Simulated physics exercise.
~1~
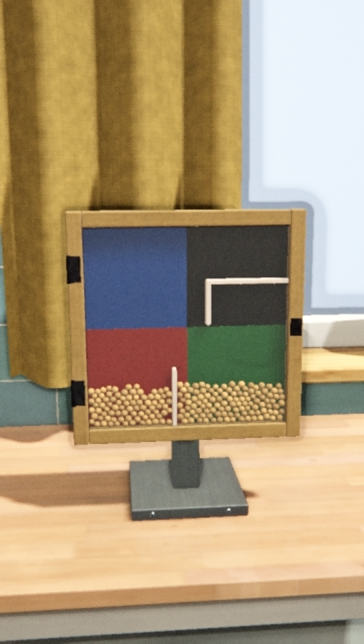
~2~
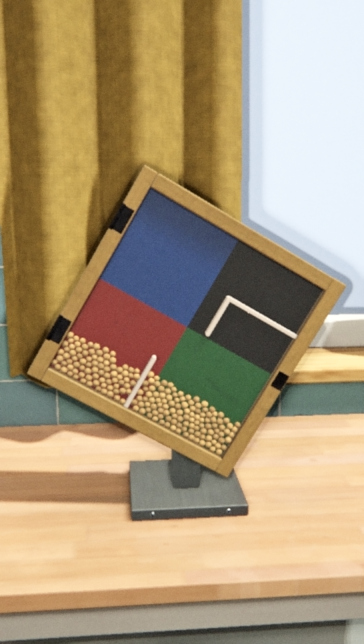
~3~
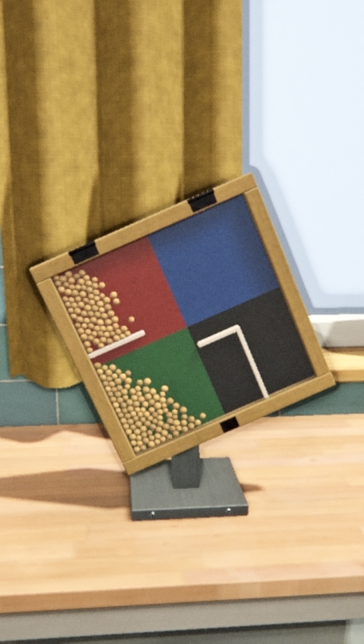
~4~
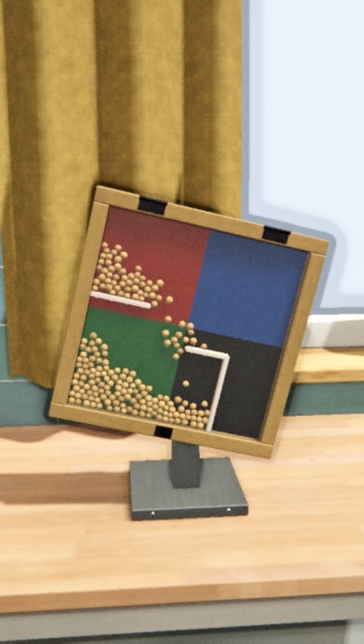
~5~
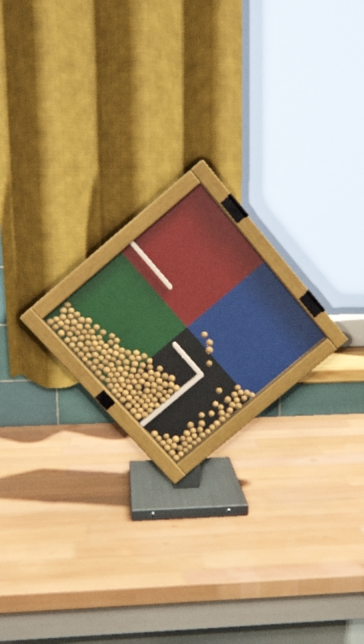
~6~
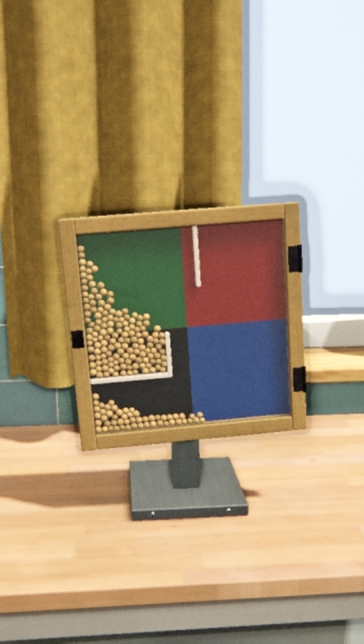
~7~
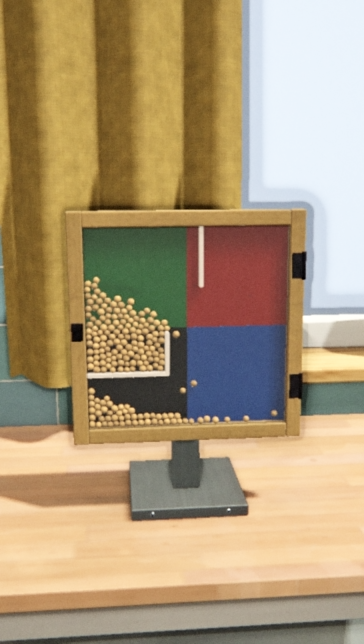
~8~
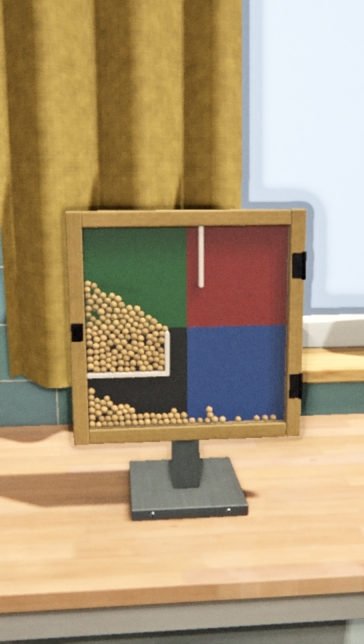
Square tilt maze turning clockwise to upside down, wooden beads spilling across and settling mostly in black and green quarters.
